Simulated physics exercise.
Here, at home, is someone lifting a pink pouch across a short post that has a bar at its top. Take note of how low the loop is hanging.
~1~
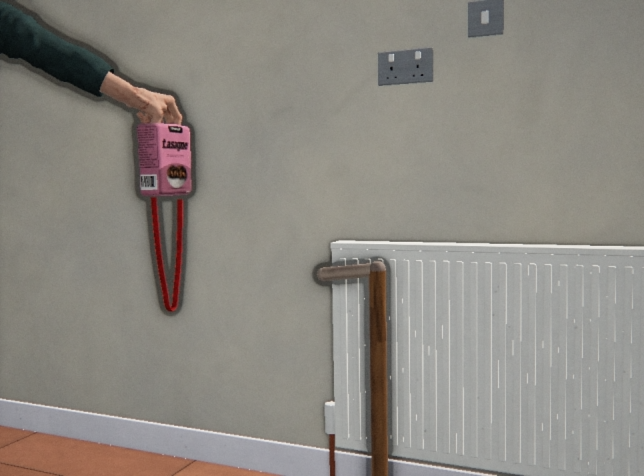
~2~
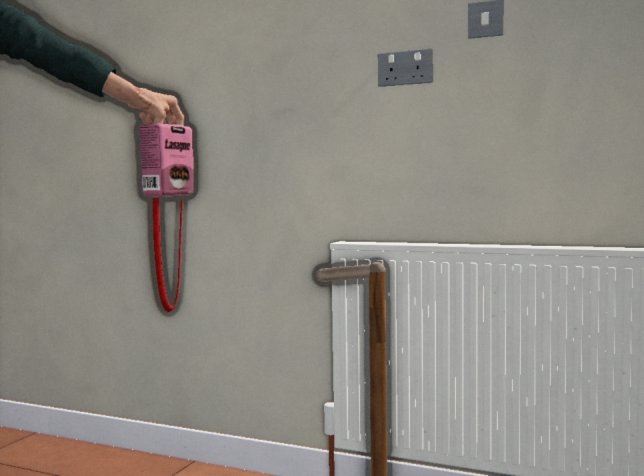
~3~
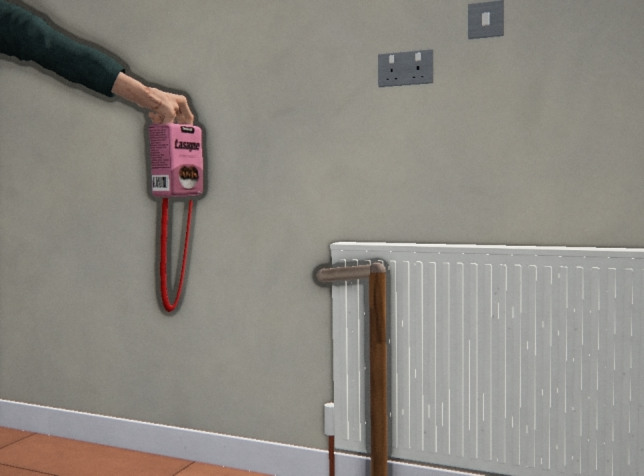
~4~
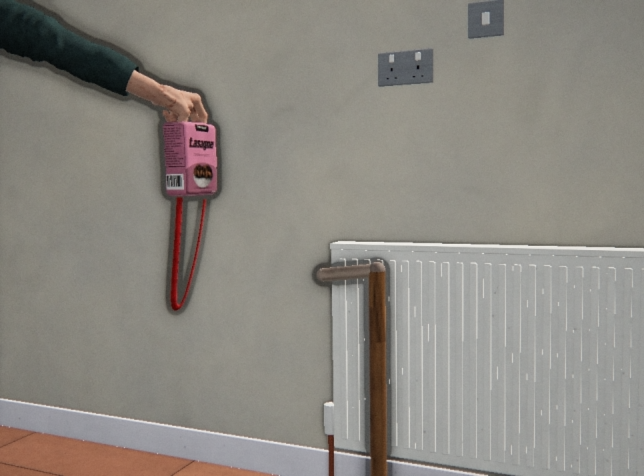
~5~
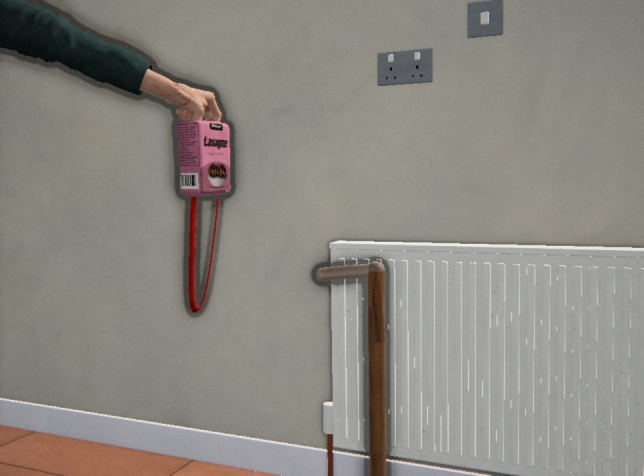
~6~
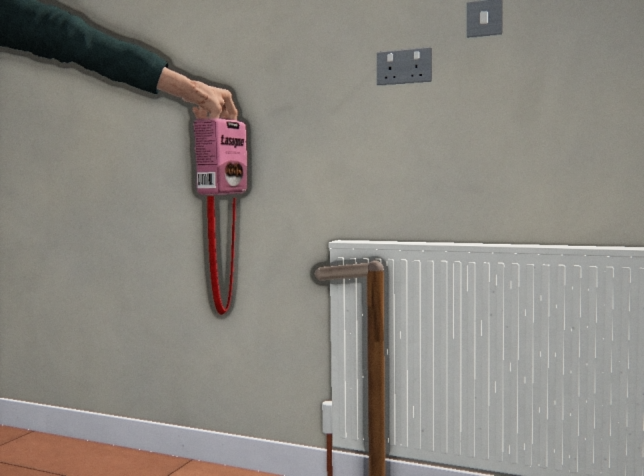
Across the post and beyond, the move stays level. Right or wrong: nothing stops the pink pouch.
Wrong.
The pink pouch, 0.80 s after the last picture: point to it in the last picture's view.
About (315, 154).
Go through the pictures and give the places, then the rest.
The first picture shows pink pouch (166, 160); hook tip (324, 274).
The second picture shows pink pouch (168, 160); bottom of the loop (170, 310).
The third picture shows pink pouch (177, 160).
The fourth picture shows pink pouch (191, 159); bottom of the loop (177, 308).
The fifth picture shows pink pouch (205, 158).
The sixth picture shows pink pouch (222, 157); bottom of the loop (223, 312); hook tip (322, 274); hook points towards it, loop hangs below the hook.
Then, 0.80 s on from there, pouch nearing the post near (315, 154).
Then, 1.56 s on from there, pouch over the post near (416, 151).
In the end, pouch past the post near (467, 149); loop tight round the post, hand stopped. The pink pouch gets caught.
